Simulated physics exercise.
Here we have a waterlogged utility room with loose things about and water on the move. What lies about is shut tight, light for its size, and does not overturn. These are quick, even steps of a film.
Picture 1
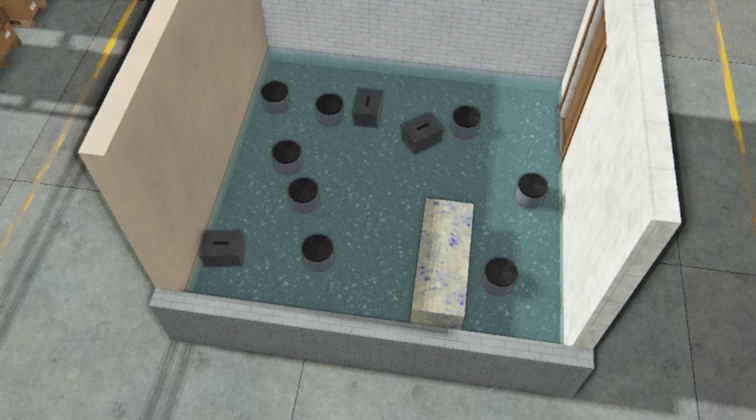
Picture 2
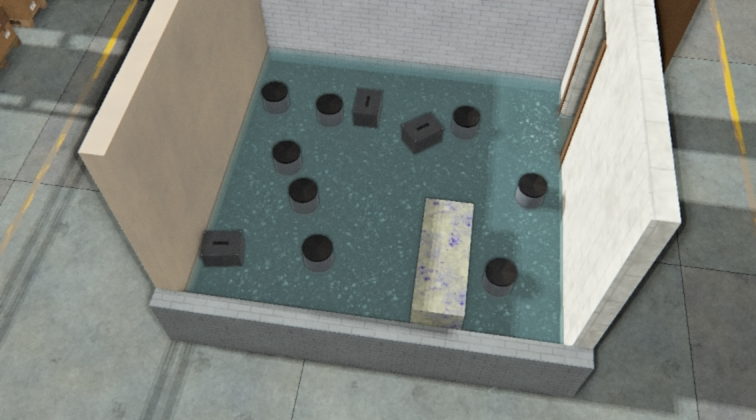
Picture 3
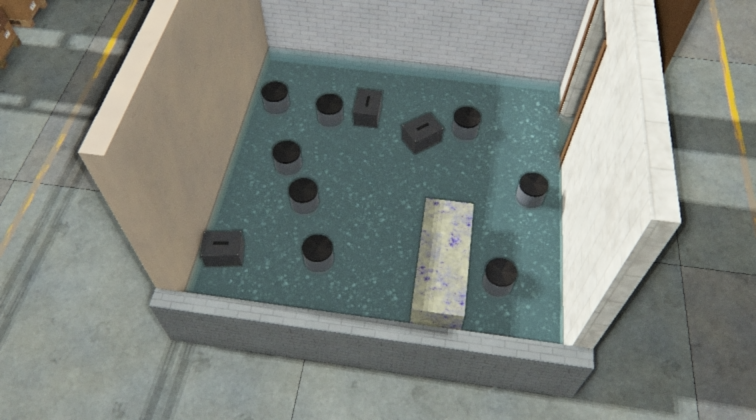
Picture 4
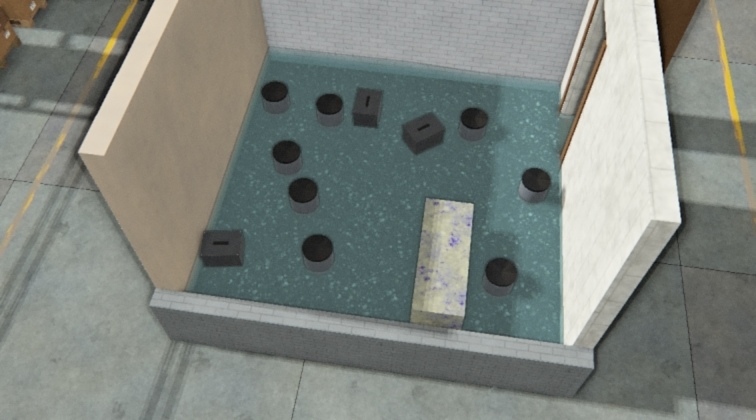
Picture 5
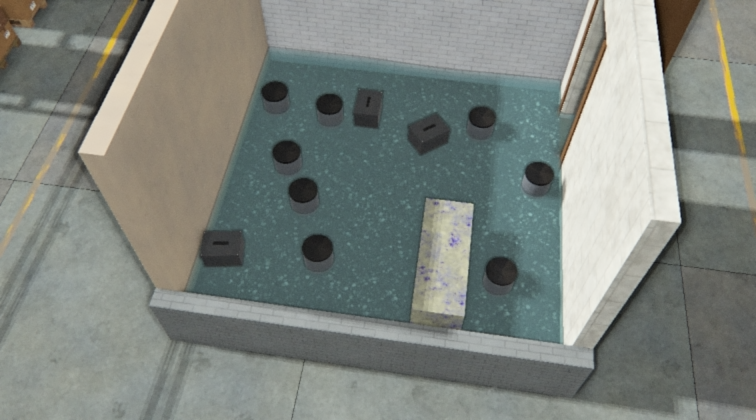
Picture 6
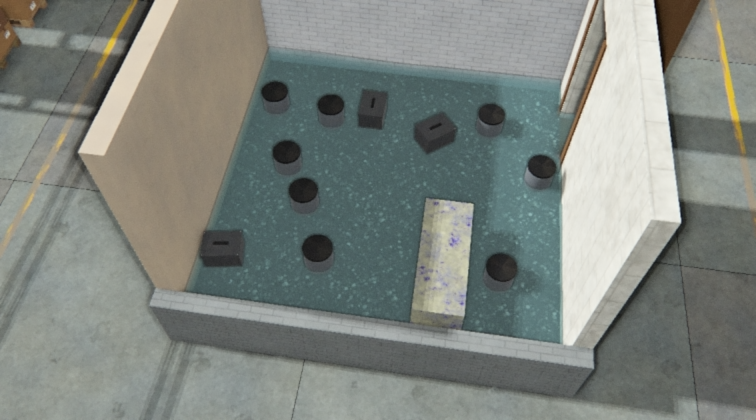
In a walled room flooded with greenish water, dark round pails and boxes sat still at first, then a couple of pails on the right drifted slightly, and a nearby box shifted a little too.
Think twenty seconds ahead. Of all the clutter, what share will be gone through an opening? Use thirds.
It is from one to two thirds.
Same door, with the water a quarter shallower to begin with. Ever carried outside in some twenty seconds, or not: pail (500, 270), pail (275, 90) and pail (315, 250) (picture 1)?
One after the other: Stays, kept in, left behind.
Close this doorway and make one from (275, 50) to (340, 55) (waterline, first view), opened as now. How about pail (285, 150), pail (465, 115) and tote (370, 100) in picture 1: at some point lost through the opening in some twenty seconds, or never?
In turn: Gone, through, washed out.
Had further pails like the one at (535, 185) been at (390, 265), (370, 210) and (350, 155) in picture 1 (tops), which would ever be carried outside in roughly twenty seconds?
As listed: Still in, out, washed out.
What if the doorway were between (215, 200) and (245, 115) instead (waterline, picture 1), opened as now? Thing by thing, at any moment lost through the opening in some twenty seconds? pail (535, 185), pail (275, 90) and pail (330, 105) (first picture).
As listed: Stays, gone, through.
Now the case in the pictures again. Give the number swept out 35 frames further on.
I count 4.
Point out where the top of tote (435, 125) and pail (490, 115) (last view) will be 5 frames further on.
At about (473, 119) and (557, 113).
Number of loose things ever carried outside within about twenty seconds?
I count 5.
A moment on, 1 of 11 are out; 10 afloat.
Next, 3 of 11 are out; 8 afloat.
Later, 4 of 11 are out; 7 afloat.
In the end, 5 of 11 are out; 6 afloat.
